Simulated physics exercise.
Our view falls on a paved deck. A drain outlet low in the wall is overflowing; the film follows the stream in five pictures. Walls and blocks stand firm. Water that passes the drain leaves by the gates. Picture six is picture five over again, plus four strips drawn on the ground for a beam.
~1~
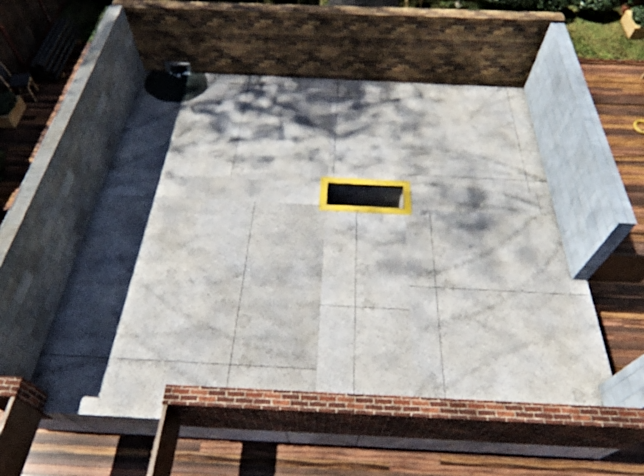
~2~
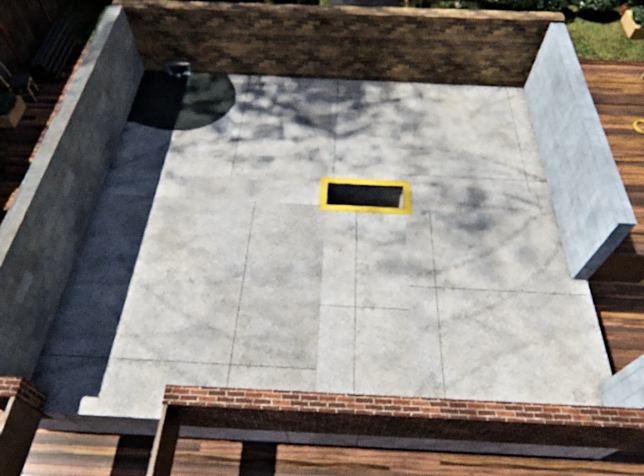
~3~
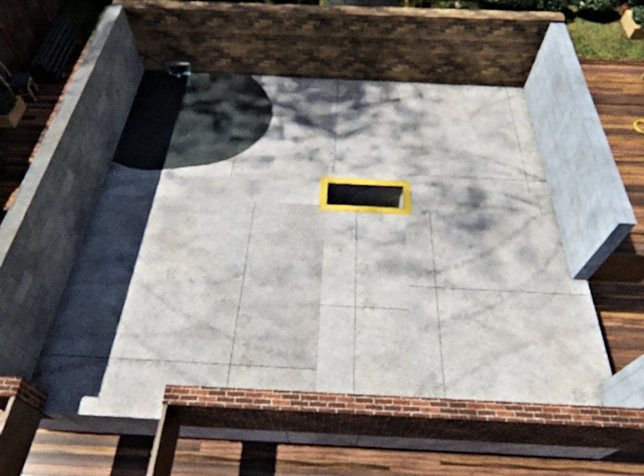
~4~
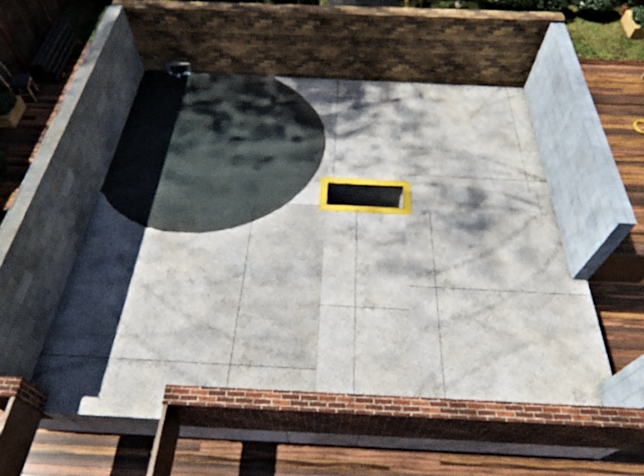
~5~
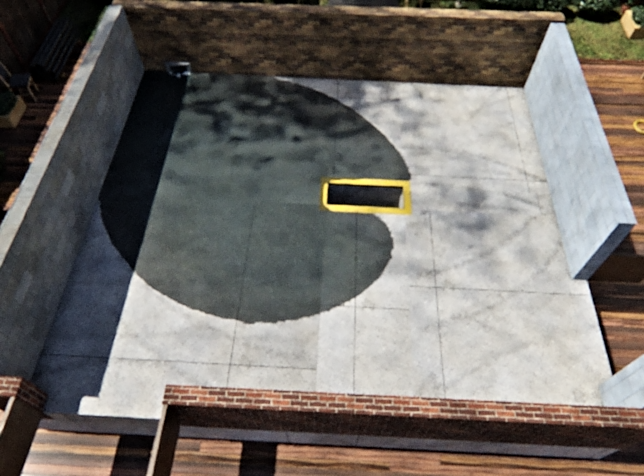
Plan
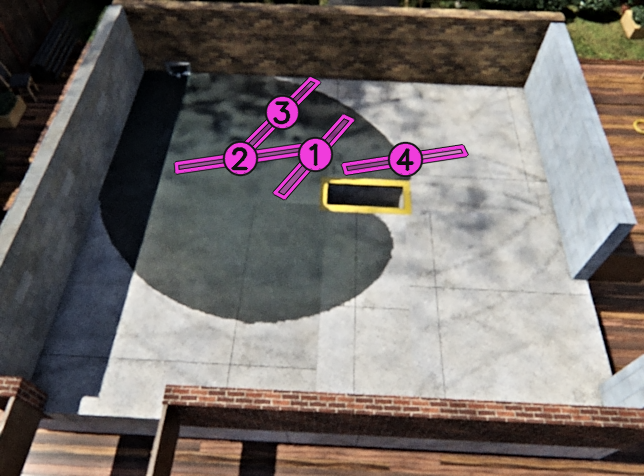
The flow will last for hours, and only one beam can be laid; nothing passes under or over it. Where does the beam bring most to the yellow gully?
Go for 4.
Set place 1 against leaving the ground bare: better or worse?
Place 1 is worse.
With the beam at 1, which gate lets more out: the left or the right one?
The right gate.
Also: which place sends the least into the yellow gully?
1.
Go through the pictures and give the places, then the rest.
The first frame shows outfall at (179, 68); yellow gully at (365, 196); open gate at (584, 329); open gate at (114, 399); front seen at (178, 98), 2 % of the ground wet; yellow gully still dry.
The second frame shows front seen at (208, 121), 5 % of the ground wet; yellow gully still dry.
The third frame shows front seen at (223, 157), 12 % of the ground wet; yellow gully still dry.
The fourth frame shows front seen at (204, 229), 23 % of the ground wet; yellow gully still dry.
The fifth frame shows front seen at (339, 298), 39 % of the ground wet; yellow gully taking water.
On the marked copy, 1 from (279, 195) to (347, 118); 2 from (176, 167) to (301, 149); 3 from (246, 148) to (314, 80); 4 from (344, 168) to (463, 150).
With 1, next to none of the stream goes into the yellow gully, about 98 % out by the gates.
With 2, about 11 % of the stream goes into the yellow gully, about 87 % out by the gates.
With 3, about 9 % of the stream goes into the yellow gully, about 90 % out by the gates.
With 4, about 22 % of the stream goes into the yellow gully, about 77 % out by the gates.
